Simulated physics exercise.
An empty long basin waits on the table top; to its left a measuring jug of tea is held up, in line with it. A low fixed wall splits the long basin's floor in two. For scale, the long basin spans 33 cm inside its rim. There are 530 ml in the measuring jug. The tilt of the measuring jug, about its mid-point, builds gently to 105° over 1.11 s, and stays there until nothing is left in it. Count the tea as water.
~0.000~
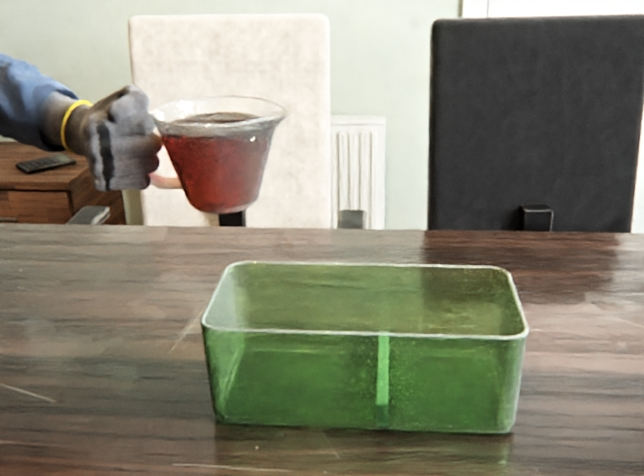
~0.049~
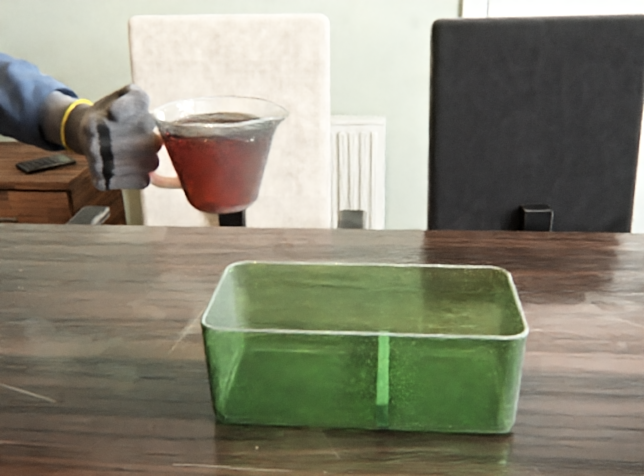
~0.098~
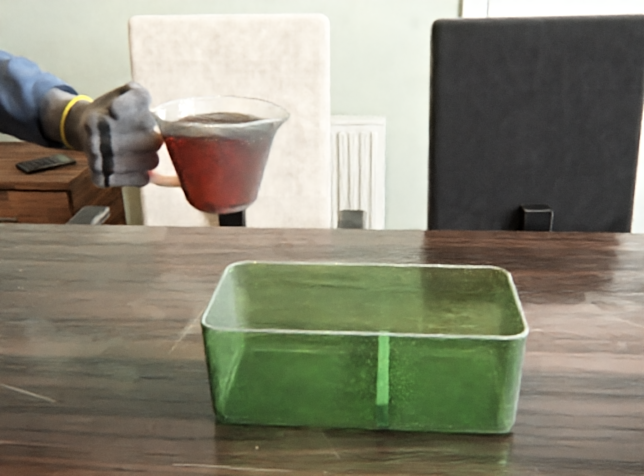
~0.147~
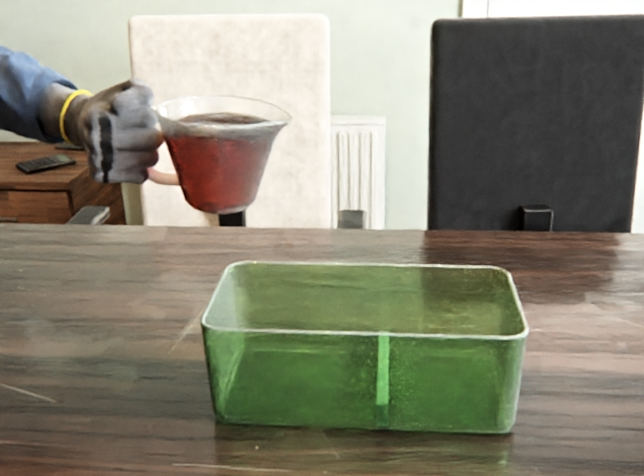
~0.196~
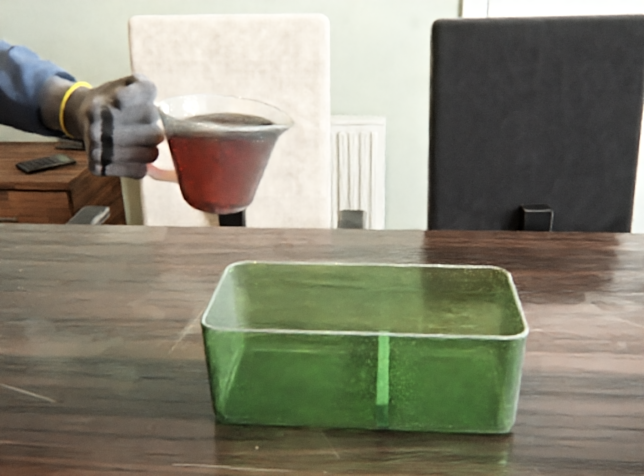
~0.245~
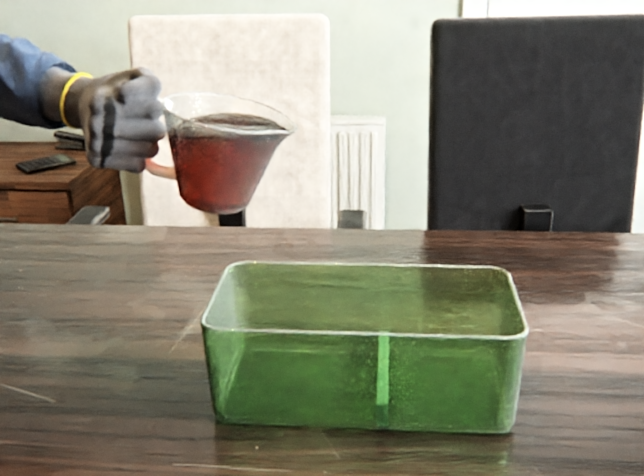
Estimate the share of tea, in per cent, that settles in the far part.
The far part has some 19 per cent.
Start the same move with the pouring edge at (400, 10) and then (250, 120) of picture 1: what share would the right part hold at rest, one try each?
First 50, then 15 per cent.
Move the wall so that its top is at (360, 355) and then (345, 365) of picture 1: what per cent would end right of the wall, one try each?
In turn about 45 and 70 per cent.
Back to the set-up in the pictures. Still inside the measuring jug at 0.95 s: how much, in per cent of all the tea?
About 6 per cent.
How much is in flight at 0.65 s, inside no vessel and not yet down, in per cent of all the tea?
About 28 per cent.
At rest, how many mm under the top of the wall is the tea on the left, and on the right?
Left about 12 mm, right about 24 mm.
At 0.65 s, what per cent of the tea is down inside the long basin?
About 12 per cent.
By 0.65 s the tilt is 67° and 60 per cent is still to pour, 12 is left of the wall and 1 right of it.
By 0.95 s the tilt is 100° and 6 per cent is still to pour, 69 is left of the wall and 12 right of it.
By 1.27 s the tilt is 105° and 0 per cent is still to pour, 79 is left of the wall and 18 right of it.
By 1.61 s the tilt is 105° and 0 per cent is still to pour, 78 is left of the wall and 19 right of it.
At rest 78 per cent lies left of the wall, 19 right of it and 3 outside.
